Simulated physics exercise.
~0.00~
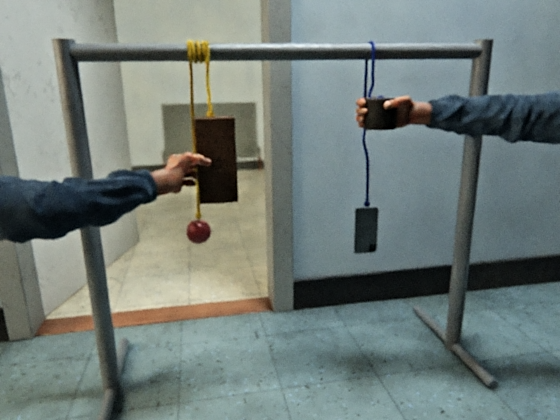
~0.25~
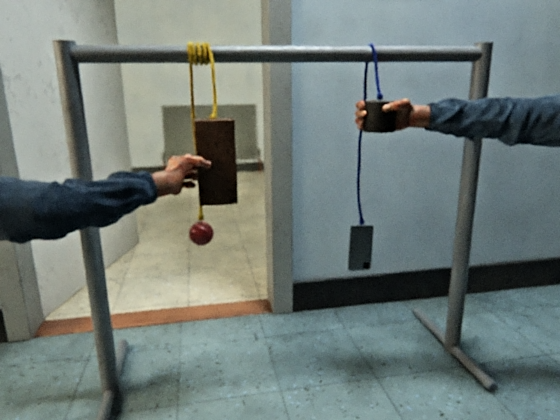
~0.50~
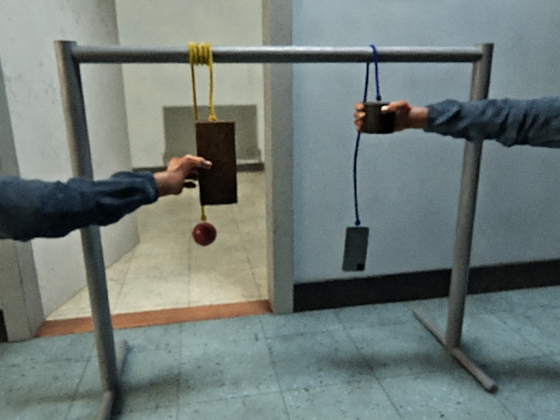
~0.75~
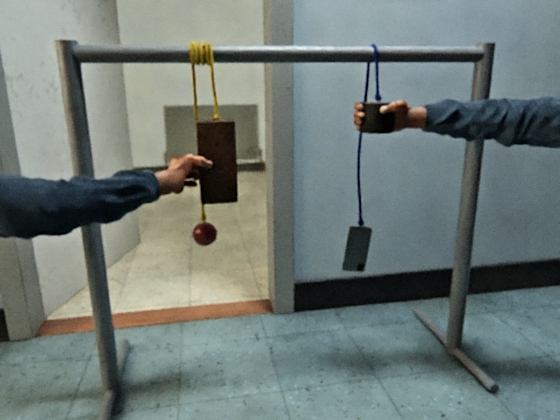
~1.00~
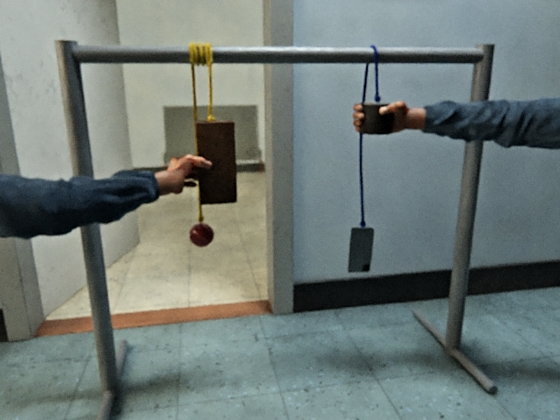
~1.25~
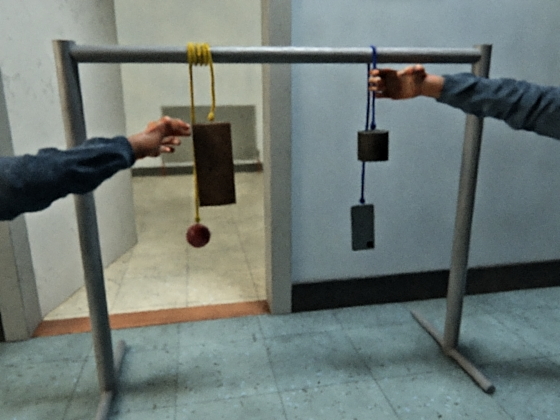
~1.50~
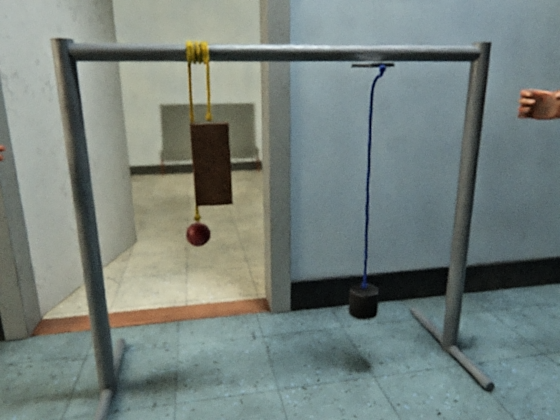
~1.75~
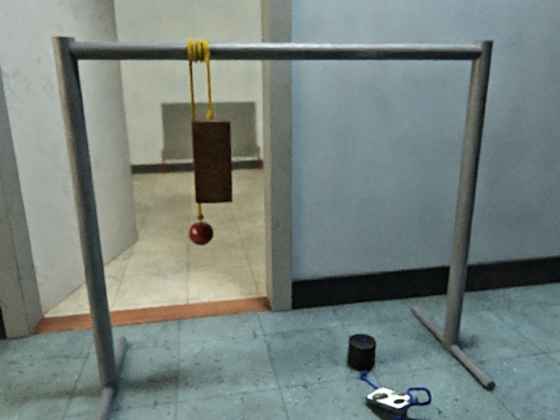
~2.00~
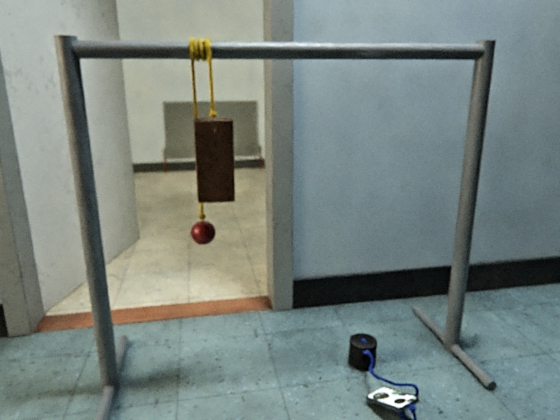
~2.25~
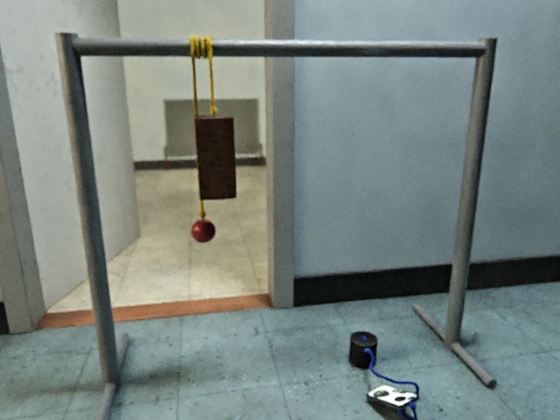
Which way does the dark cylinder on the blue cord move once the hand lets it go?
It moves down, dropping from below the rail to the floor.
The clip opens on a metal rail with a yellow cord wound around it, holding a brown brick and a red ball, and a blue cord draped over it, with a dark cylinder and a flat grey slab on its ends. One hand holds the brick while another holds the cylinder. Both hands let go and draw back. The cylinder drops, and the slab rises to the rail as the blue cord runs over. The cord comes off, and cylinder, cord and slab end up on the floor, while the brick and ball stay hanging.
